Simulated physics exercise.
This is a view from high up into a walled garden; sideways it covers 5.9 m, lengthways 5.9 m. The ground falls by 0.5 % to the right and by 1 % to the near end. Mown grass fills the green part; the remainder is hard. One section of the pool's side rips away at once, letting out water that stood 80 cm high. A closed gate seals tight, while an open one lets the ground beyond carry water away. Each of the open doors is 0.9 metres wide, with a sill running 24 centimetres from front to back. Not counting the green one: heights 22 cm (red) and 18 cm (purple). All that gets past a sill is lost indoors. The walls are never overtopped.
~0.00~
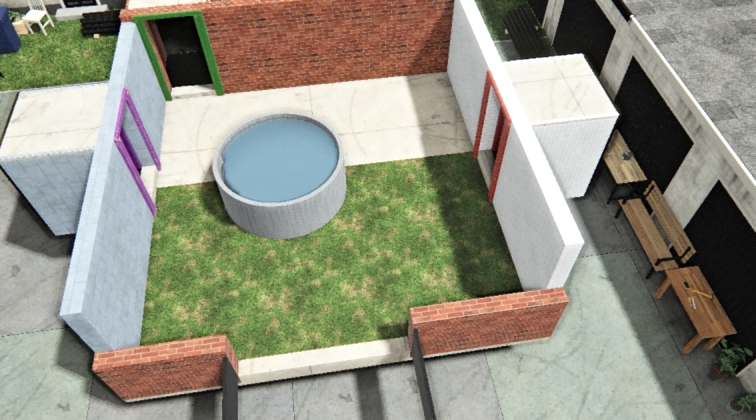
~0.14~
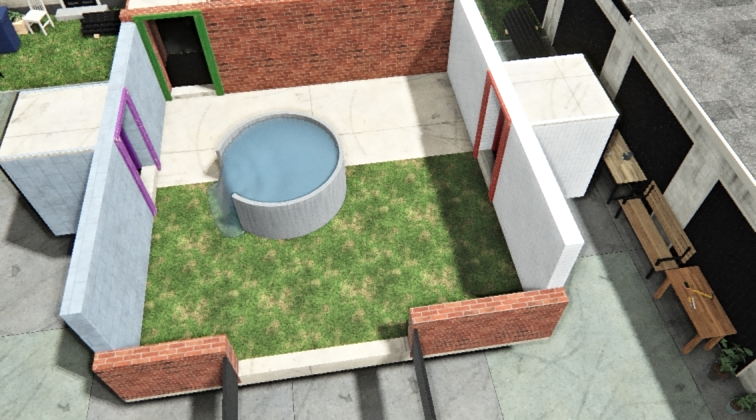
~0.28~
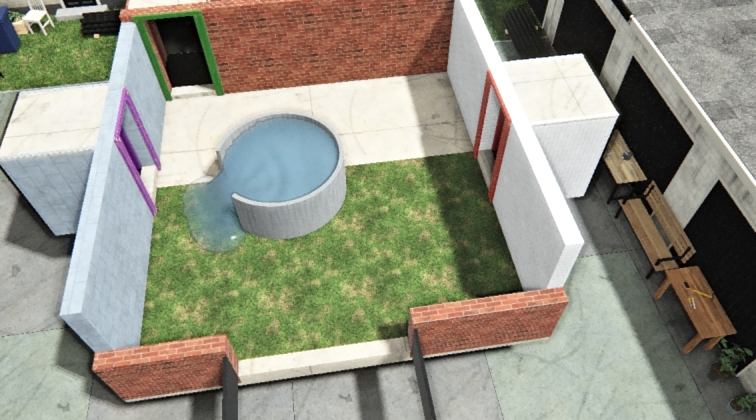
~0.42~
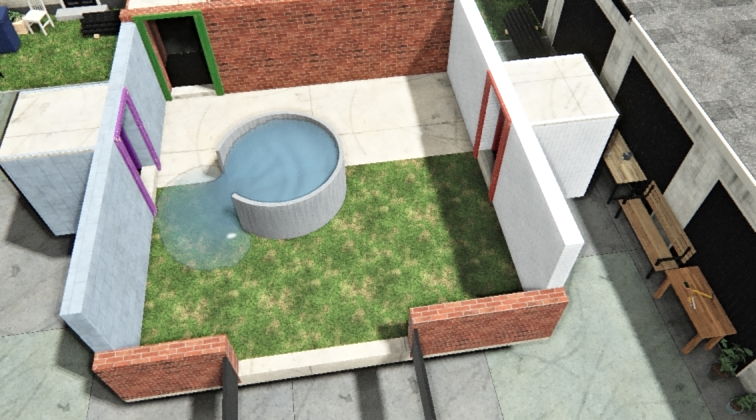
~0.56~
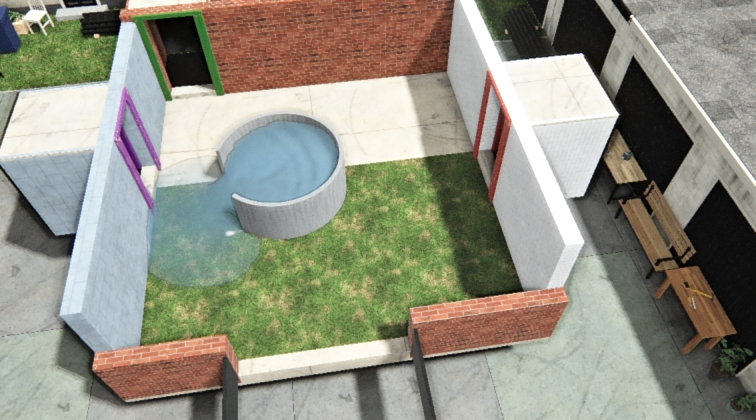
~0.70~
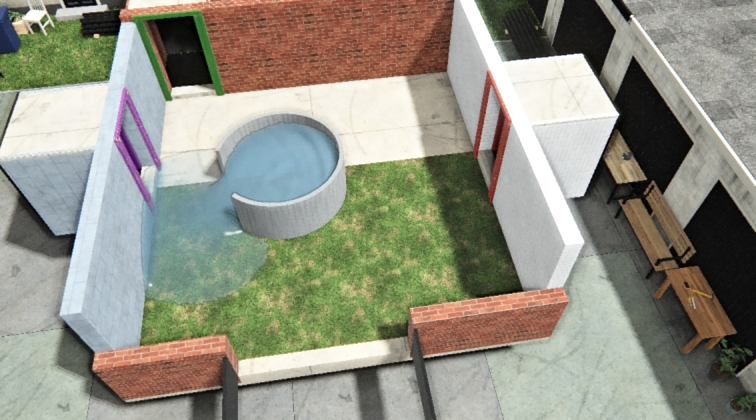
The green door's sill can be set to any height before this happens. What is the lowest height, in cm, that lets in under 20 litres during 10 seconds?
About 15 cm.
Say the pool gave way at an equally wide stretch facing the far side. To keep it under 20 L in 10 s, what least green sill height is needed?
If so: Around 26 cm.
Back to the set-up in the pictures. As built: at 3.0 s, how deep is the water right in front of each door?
In cm: Red 0, green 18, purple 21.
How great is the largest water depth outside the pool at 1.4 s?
46 cm.
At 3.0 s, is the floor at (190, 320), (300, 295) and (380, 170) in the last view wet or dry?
Soaked; soaked; untouched.
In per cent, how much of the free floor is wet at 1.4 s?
Wet: Close to 20 %.
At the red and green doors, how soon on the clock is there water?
Red: 7.0 s; green: 1.6 s.
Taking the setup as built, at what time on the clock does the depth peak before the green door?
Around 2.4 s, give or take.
After 1.4 s water covers 20 % of the floor, deepest (46 cm) near (154, 224); it has not reached the green door.
After 3.0 s water covers 45 % of the floor, deepest (30 cm) near (139, 362); 18 cm at the green door, 32 litres in over its 11 cm sill.
After 10.0 s water covers 95 % of the floor, deepest (10 cm) near (501, 280); 4 cm at the green door, 61 litres in over its 11 cm sill.
At the green door as built, the water arrived by 1.7 s and peaked near 20 cm at 2.4 s.
Run again over the same 10 s with other heights there, 28 litres in over 14 cm, 5 litres over 19 cm. The limit of 20 litres is kept from about 15 cm up.
